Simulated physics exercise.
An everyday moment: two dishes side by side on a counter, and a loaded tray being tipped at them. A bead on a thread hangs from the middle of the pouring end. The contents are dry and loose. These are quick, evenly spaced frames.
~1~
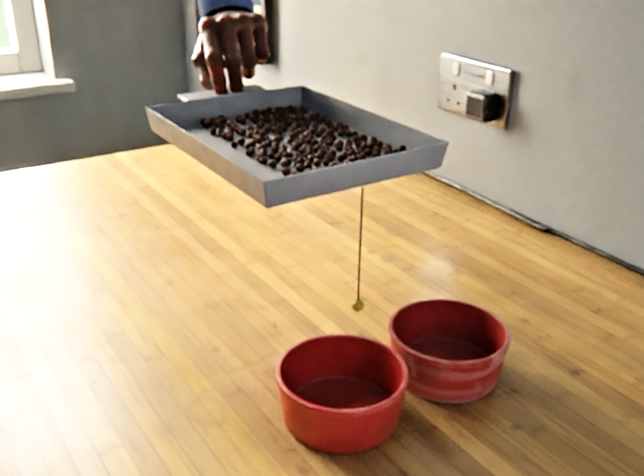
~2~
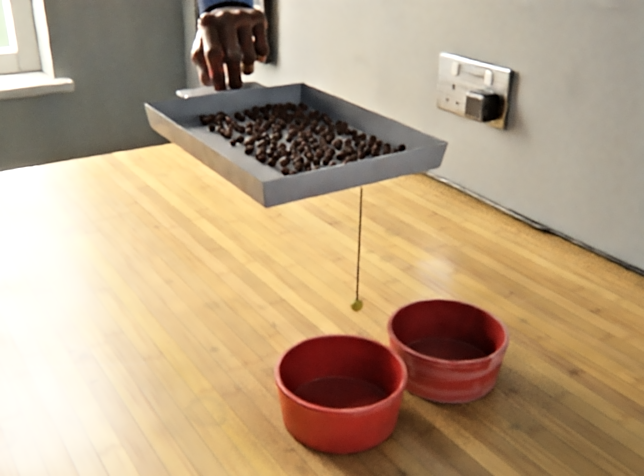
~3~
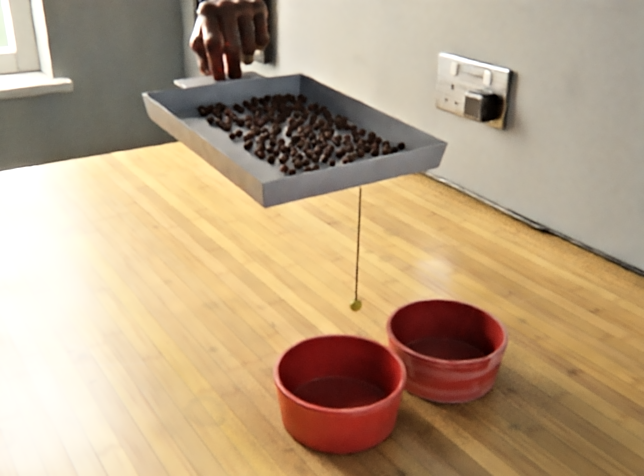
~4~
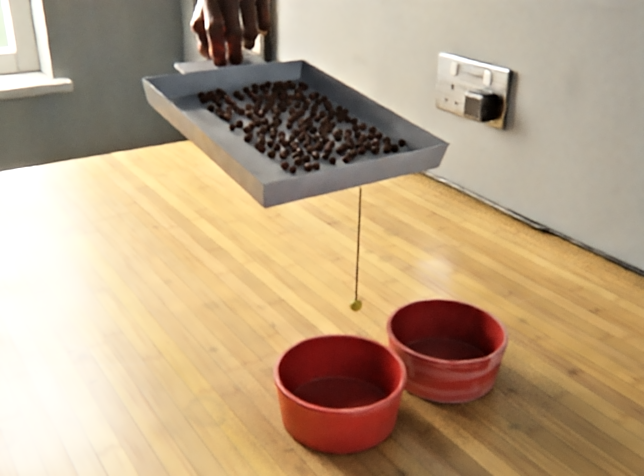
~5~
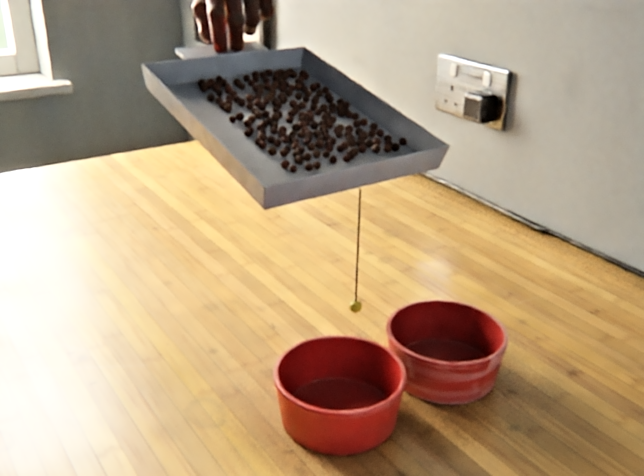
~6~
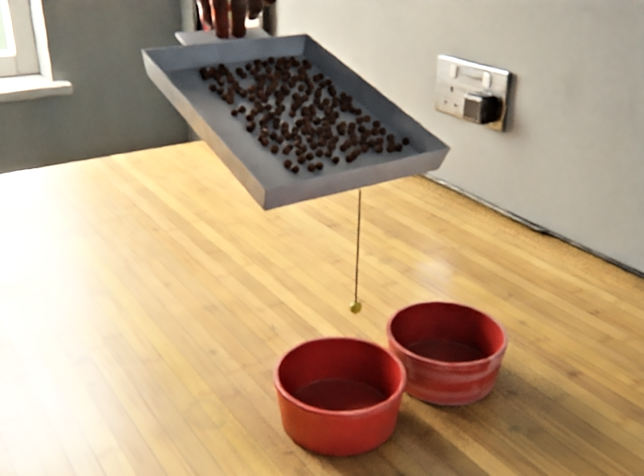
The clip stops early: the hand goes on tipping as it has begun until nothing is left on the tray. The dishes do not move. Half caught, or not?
In the dishes lies the larger part of it.
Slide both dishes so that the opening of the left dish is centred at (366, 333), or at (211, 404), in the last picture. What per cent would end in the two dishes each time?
The first gives 30 %, the second 40 %.
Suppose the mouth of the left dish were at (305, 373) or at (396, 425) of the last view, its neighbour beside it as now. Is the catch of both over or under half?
In turn: Above a half; the smaller part.
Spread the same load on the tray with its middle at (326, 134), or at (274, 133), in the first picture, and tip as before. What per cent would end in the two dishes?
About 90 and 90 per cent.
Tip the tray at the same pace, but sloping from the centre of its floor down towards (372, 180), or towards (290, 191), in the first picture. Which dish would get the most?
One: The right-hand dish. Two: The left-hand dish.
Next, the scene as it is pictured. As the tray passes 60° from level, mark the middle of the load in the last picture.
Roughly at (368, 163).
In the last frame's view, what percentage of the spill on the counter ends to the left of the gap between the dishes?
Near 10 %.
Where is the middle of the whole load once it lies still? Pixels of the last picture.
Near (390, 403).
Soon, tray tipped steeply; nearly all on the tray; a stray few in the left dish; a stray few outside both; a stray few in the air.
A while on, tray tipped right over; nearly all on the tray; a stray few in the left dish; a stray few in the right dish; a stray few outside both.
Towards the end, tray tipped past a quarter turn; about half in the left dish; about a third in the right dish; a small part outside both.
Finally, tray tipped past a quarter turn; about half in the left dish; about a third in the right dish; a small part outside both.
